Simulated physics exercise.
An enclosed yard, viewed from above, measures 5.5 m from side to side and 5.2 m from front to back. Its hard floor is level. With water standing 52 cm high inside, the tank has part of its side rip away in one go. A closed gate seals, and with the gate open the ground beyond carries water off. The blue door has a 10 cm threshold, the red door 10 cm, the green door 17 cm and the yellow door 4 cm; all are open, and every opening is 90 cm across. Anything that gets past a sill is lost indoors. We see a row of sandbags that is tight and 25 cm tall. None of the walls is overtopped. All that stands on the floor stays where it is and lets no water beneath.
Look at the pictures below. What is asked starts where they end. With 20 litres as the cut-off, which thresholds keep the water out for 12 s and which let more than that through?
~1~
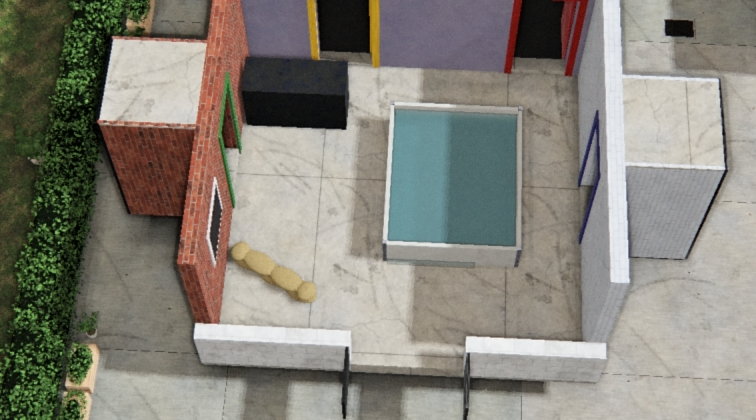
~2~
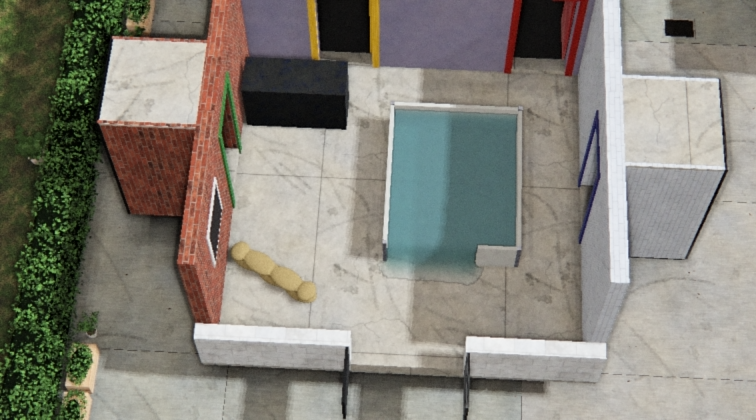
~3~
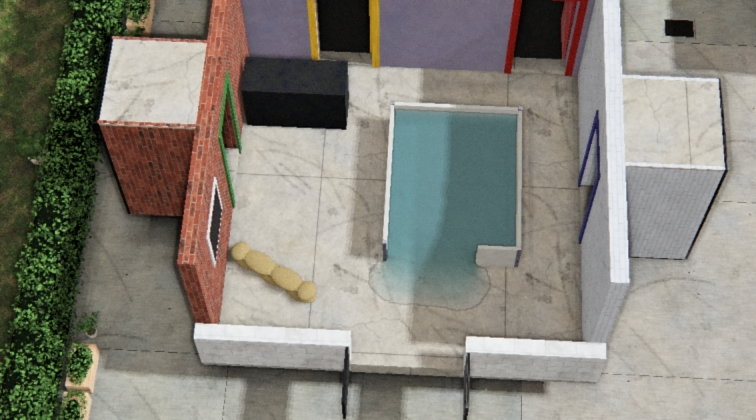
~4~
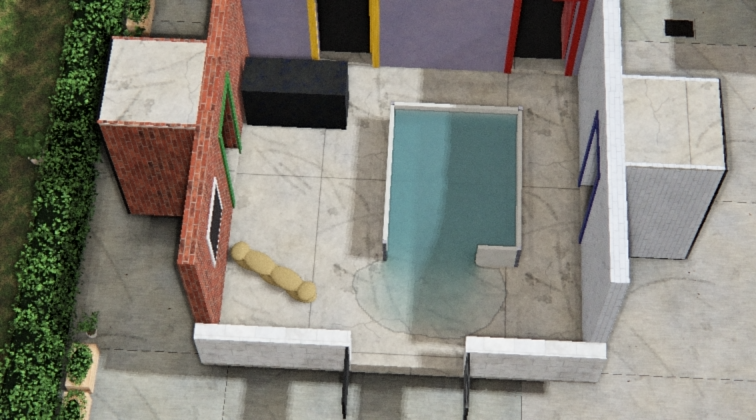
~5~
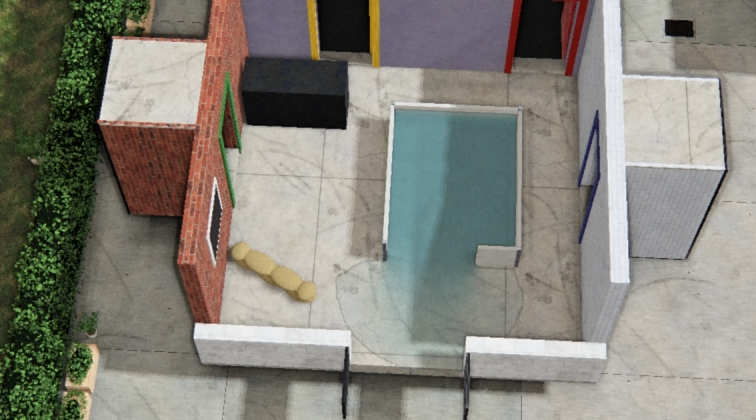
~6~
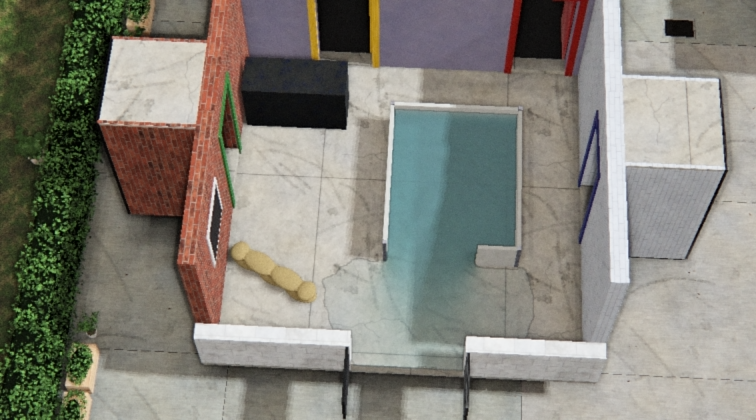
Over 12 s: The blue door holds it off; the red door holds it off; the green door holds it off; the yellow door holds it off.
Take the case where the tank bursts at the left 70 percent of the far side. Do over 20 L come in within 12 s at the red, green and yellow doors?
At red the amount is higher than the mark, at green it is beneath the mark, and at yellow it is higher than the mark.
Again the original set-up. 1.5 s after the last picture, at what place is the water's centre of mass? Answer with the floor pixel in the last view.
Roughly (438, 229).
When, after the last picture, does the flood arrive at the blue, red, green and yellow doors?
Blue 2.0 s, red 4.5 s, green 2.8 s, yellow 9.0 s.
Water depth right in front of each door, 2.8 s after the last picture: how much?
Depths in cm: Blue 3, red 0, green 1, yellow 0.
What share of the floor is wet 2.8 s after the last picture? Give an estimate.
I'd say around 40 % is wet.
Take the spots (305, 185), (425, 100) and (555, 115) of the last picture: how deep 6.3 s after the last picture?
In that order: 1, 0 and 3 cm.
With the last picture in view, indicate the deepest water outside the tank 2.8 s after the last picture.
The spot is near (226, 278) in the last view.
Then, 0.7 s after the last picture water covers 20 % of the floor and is deepest (30 cm) near (411, 266); blue door not reached, red door not reached, green door not reached, yellow door not reached.
Then, 1.5 s after the last picture water covers 30 % of the floor and is deepest (26 cm) near (411, 266); blue door not reached, red door not reached, green door not reached, yellow door not reached.
Then, 2.8 s after the last picture water covers 40 % of the floor and is deepest (24 cm) near (226, 278); blue door 3 cm at the sill, 0 L in, red door not reached, green door 1 cm at the sill, 0 L in, yellow door not reached.
Then, 6.3 s after the last picture water covers 60 % of the floor and is deepest (12 cm) near (218, 342); blue door 2 cm at the sill, 0 L in, red door 7 cm at the sill, 0 L in, green door 1 cm at the sill, 0 L in, yellow door not reached.
Then, 11.3 s after the last picture water covers 85 % of the floor and is deepest (5 cm) near (467, 354); blue door 3 cm at the sill, 0 L in, red door 4 cm at the sill, 0 L in, green door 3 cm at the sill, 0 L in, yellow door 4 cm at the sill, 0 L in.
